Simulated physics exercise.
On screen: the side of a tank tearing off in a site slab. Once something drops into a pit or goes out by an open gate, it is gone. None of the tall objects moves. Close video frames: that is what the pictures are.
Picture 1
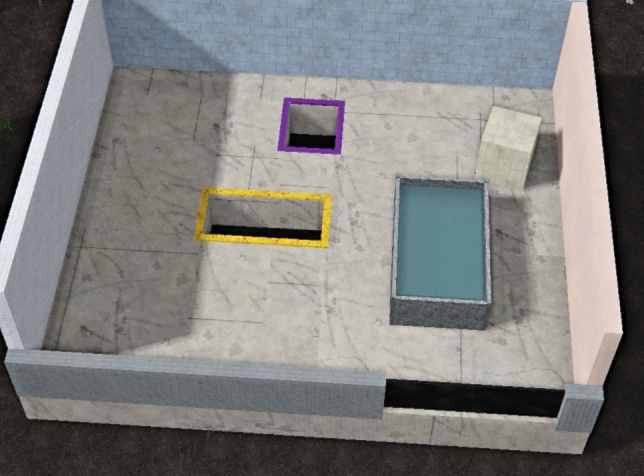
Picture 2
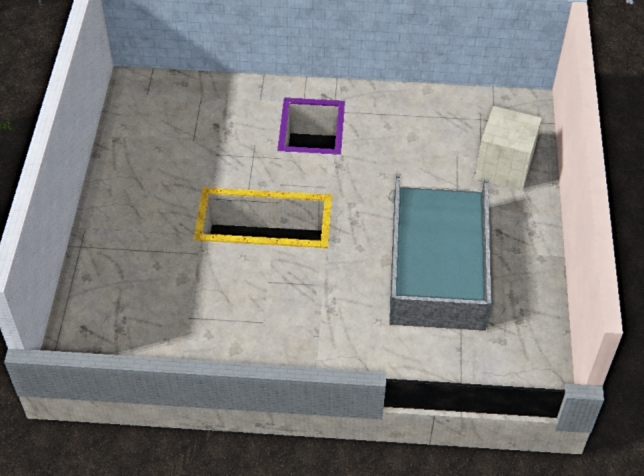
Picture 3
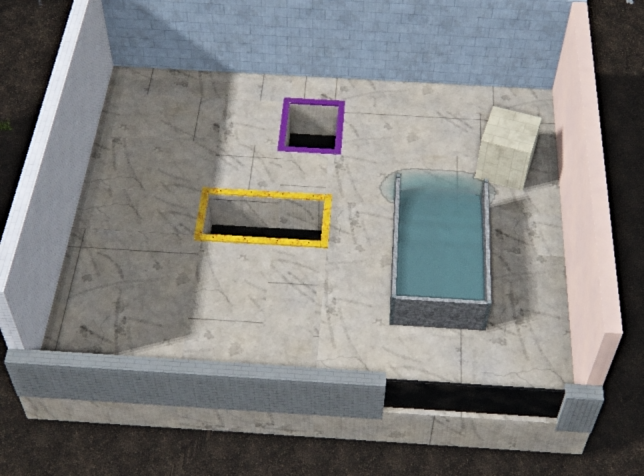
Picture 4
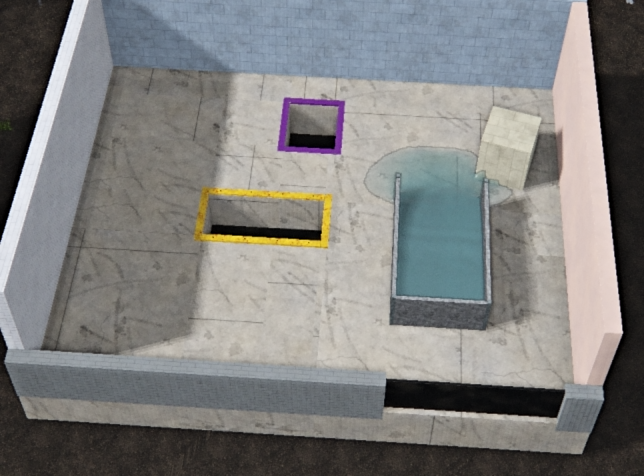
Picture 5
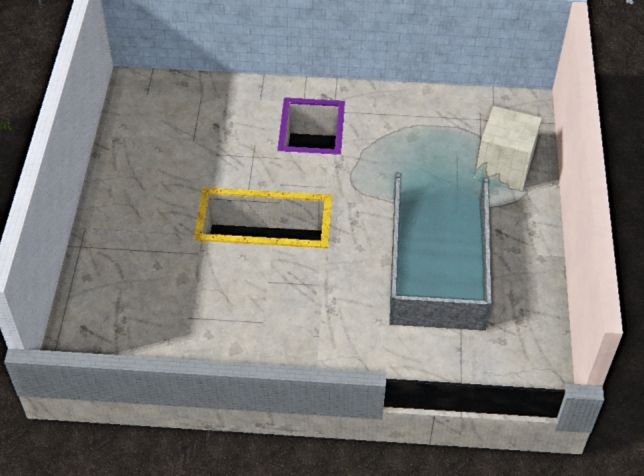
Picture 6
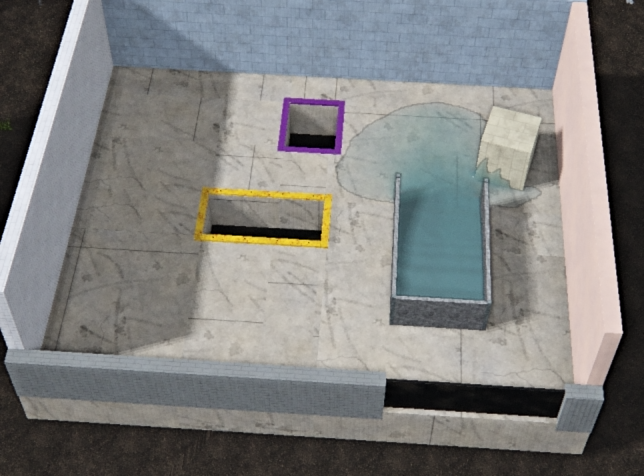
At first, a grey-walled tank of blue-green water stands whole on a pale marbled slab, near a cream block and two framed pits, purple and yellow. Then its far side disappears, and water pours out through the gap, spreading in a widening rounded sheet toward the back wall and around the block.
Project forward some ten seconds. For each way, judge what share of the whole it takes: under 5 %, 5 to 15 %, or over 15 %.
At the end, as it plays out the gate never reaches five per cent. As it plays out the yellow pit never reaches five per cent. As it plays out the purple pit goes past fifteen per cent.
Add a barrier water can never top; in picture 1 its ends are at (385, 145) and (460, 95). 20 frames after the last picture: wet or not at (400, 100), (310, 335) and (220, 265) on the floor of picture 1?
Swamped; spared; spared.
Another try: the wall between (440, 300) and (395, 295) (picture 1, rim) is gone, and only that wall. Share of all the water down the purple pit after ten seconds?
Purple takes 0 in a hundred.
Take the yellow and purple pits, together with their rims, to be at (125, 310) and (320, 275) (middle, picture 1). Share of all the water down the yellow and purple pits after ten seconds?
Yellow gets 8 in a hundred; purple gets 2 in a hundred.
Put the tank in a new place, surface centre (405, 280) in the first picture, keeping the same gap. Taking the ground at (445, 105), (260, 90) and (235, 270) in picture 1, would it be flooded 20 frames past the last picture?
In sequence: Inundated, next inundated, then unflooded.
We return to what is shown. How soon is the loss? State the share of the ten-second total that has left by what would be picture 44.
Log: Around 70 %, estimated.
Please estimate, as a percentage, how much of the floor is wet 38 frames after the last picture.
My guess is around 50 in a hundred.
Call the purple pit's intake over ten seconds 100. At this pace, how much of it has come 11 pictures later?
Roughly 10 percent.
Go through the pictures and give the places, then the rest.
In the first picture, the water tank at (441, 240) is whole and still.
In the second picture, the front is at (392, 200), out from the gap on the water tank's far side.
In the third picture, the front is at (390, 181), out from the gap on the water tank's far side.
In the fourth picture, the front is at (394, 155), out from the gap on the water tank's far side.
In the fifth picture, the front is at (415, 129), out from the gap on the water tank's far side.
In the sixth picture, the front is at (432, 106), out from the gap on the water tank's far side.
A moment on, water covers 20 % of the floor; the gate 0 %, the yellow pit 0 %, the purple pit 0 %.
Next, water covers 25 % of the floor; the gate 0 %, the yellow pit 0 %, the purple pit 2 %.
Then, water covers 35 % of the floor; the gate 0 %, the yellow pit 0 %, the purple pit 9 %.
Later, water covers 50 % of the floor; the gate 0 %, the yellow pit 0 %, the purple pit 19 %.
In the end, water covers 85 % of the floor; the gate 0 %, the yellow pit 0 %, the purple pit 28 %.
